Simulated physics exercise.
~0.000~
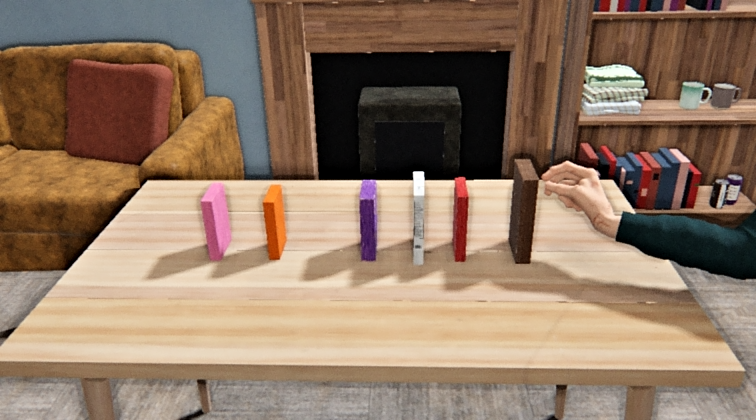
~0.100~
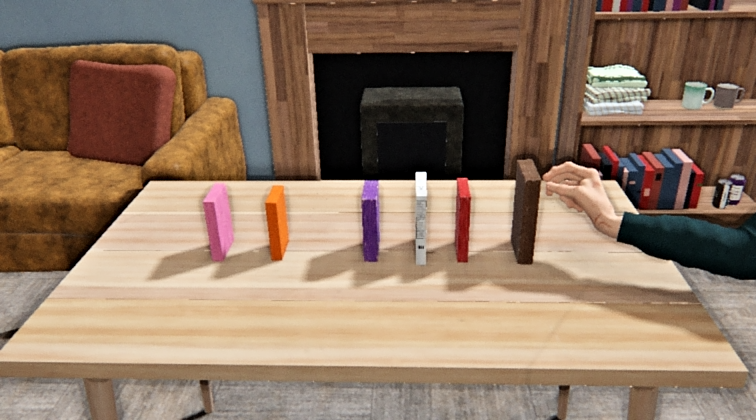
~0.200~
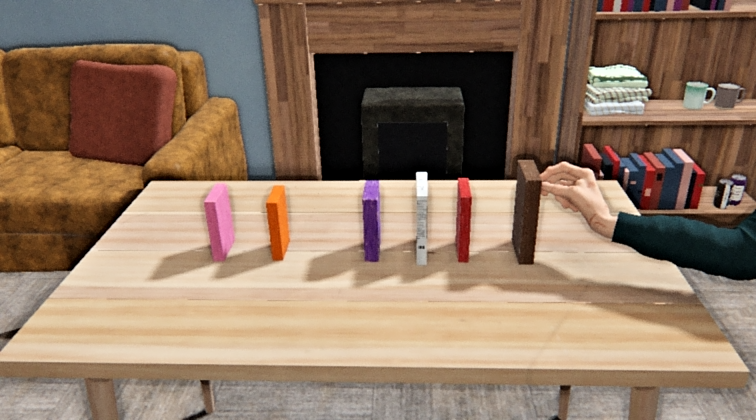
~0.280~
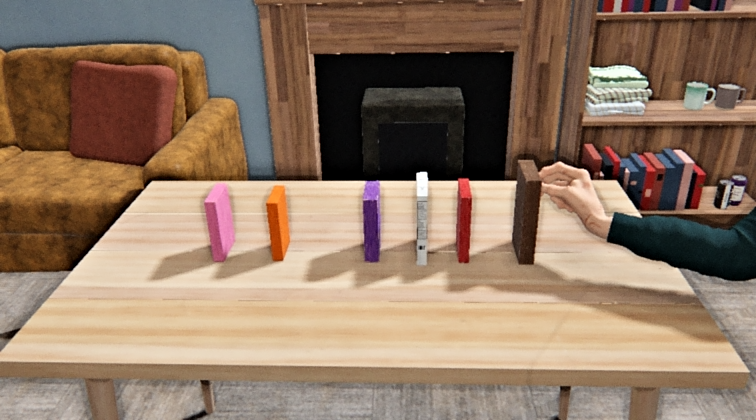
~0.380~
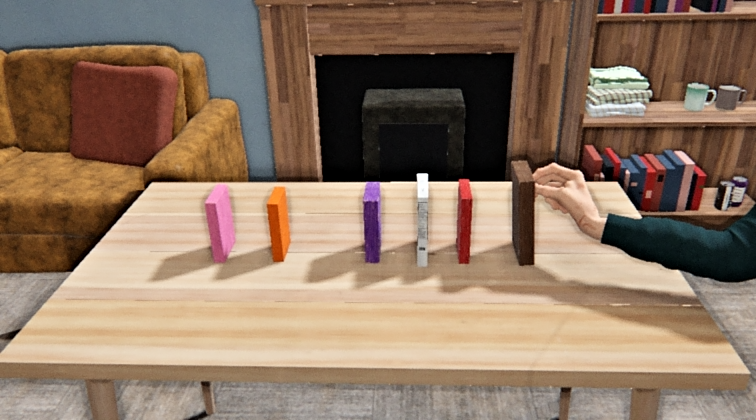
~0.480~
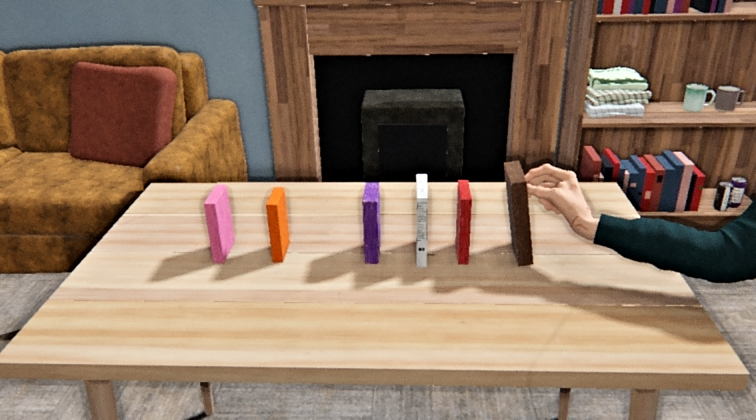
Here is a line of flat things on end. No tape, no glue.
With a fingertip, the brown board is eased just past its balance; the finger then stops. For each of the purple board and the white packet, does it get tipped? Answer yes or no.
Purple board - yes; white packet - yes.
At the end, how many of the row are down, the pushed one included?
4 in total.
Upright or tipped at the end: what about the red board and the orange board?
So the red board comes down, and the orange board does not fall.
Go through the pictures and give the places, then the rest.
In the first frame, purple board (369, 221); white packet (418, 218).
In the second frame, red board (462, 220); orange board (278, 223).
In the third frame, red board (463, 220); orange board (279, 223).
In the fourth frame, red board (464, 221); orange board (279, 223).
In the fifth frame, brown board 5° over; red board (464, 222); orange board (279, 224).
In the sixth frame, brown board 9° over; purple board (372, 223); white packet (422, 221).
Around 0.98 s, brown board 70° over; white packet rocked 43° from its first pose near (388, 226); purple board rocked 24° from its first pose near (360, 223); red board rocked 60° from its first pose.
Around 1.08 s, brown board 78° over; white packet rocked 74° from its first pose near (368, 236); purple board on its side near (331, 246); red board rocked 72° from its first pose.
Finally (3.8 s), down or leaning hard on the table, white packet, red board and purple board; orange board still in place. Final places as the last picture's camera would see them, purple board near (319, 247), white packet near (352, 235).
